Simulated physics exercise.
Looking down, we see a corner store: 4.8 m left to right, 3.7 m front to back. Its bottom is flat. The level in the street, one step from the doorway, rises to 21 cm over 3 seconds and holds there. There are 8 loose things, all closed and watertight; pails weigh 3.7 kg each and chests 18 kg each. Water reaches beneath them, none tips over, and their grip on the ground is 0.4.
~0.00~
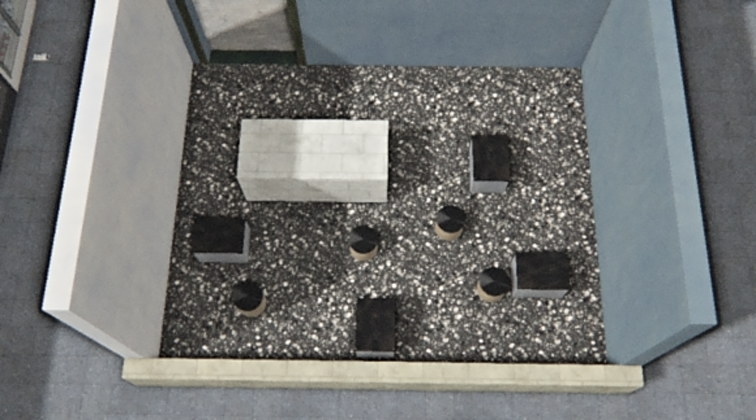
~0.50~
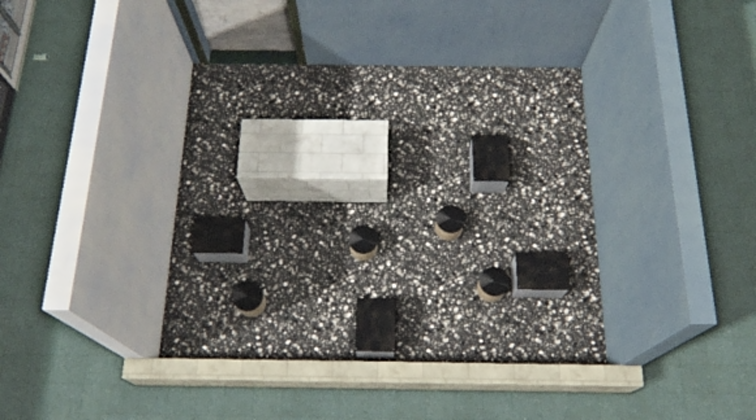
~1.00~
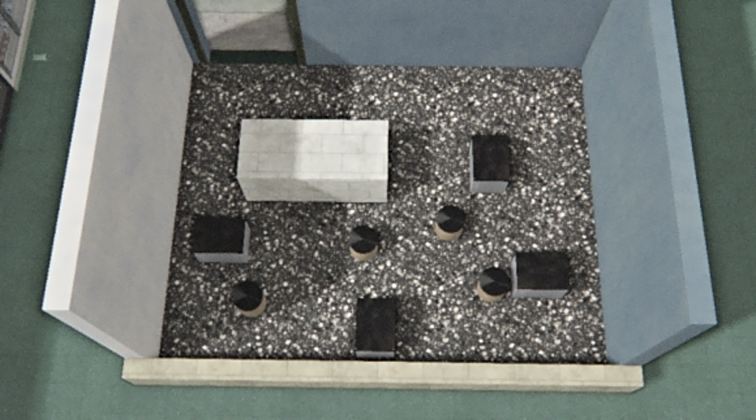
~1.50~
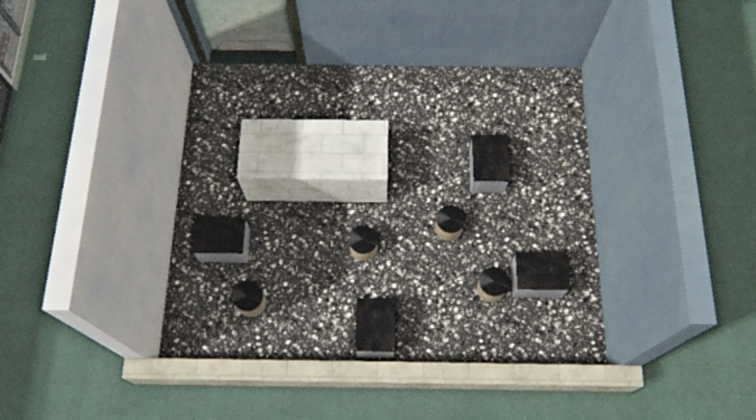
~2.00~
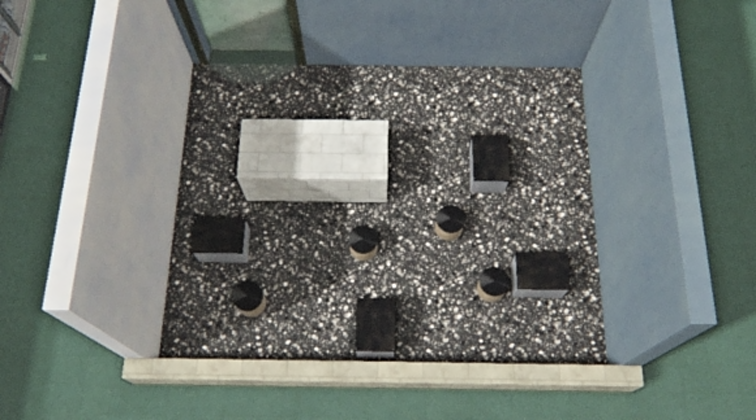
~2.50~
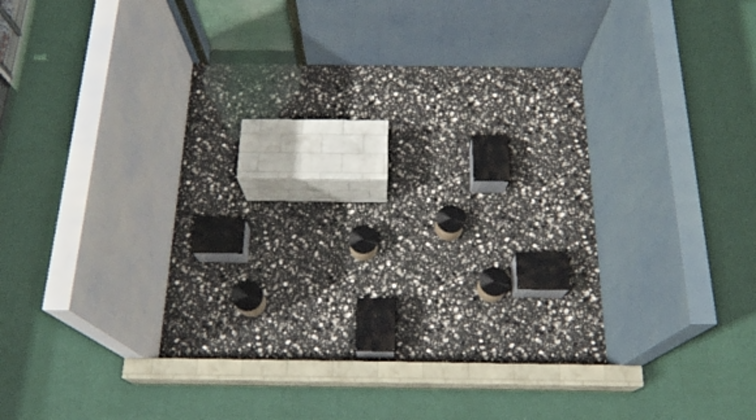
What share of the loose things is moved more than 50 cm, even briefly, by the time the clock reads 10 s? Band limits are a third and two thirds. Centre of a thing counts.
Some of them.
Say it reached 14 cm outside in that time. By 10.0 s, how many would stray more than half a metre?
Then 0.
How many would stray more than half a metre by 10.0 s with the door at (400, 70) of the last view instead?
5.
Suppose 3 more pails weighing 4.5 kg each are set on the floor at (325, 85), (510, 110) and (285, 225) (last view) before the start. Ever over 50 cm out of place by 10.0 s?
Inside the limit, then above the limit, then inside the limit.
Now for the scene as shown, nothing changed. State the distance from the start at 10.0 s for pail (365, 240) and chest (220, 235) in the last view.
First 100 cm, then 200 cm.
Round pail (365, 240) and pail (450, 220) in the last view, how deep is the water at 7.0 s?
Depth approx. 3 cm / 2 cm.
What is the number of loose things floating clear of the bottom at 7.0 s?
The number is 1.
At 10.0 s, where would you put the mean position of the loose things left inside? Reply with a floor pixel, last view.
I'd put it around (455, 245).
After 3.5 s 0 of 8 are over 50 cm from their spots; 0 afloat.
After 4.5 s 0 of 8 are over 50 cm from their spots; 0 afloat.
After 7.0 s 2 of 8 are over 50 cm from their spots; 1 afloat.
After 10.0 s 5 of 8 are over 50 cm from their spots, and 5 have been at some point; 4 afloat.
